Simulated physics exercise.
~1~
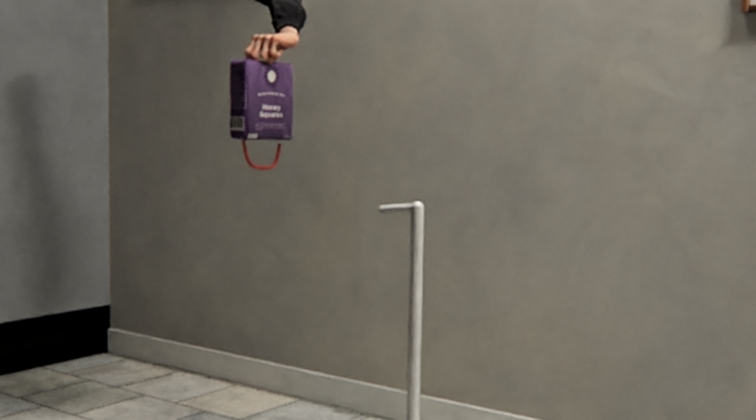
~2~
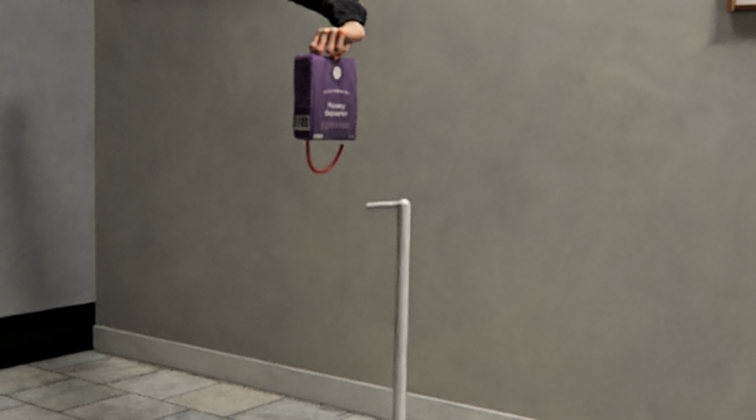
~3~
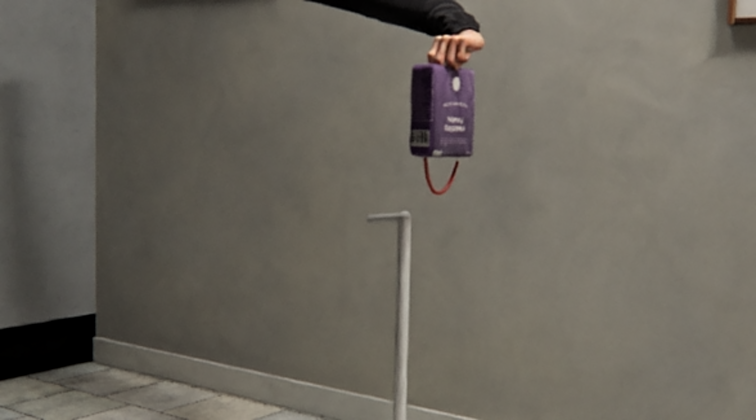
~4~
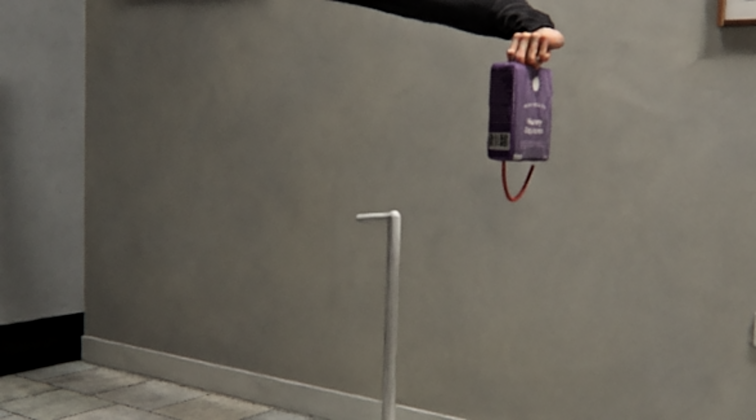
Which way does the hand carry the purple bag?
The hand carries the purple bag to the right, passing above the white post.
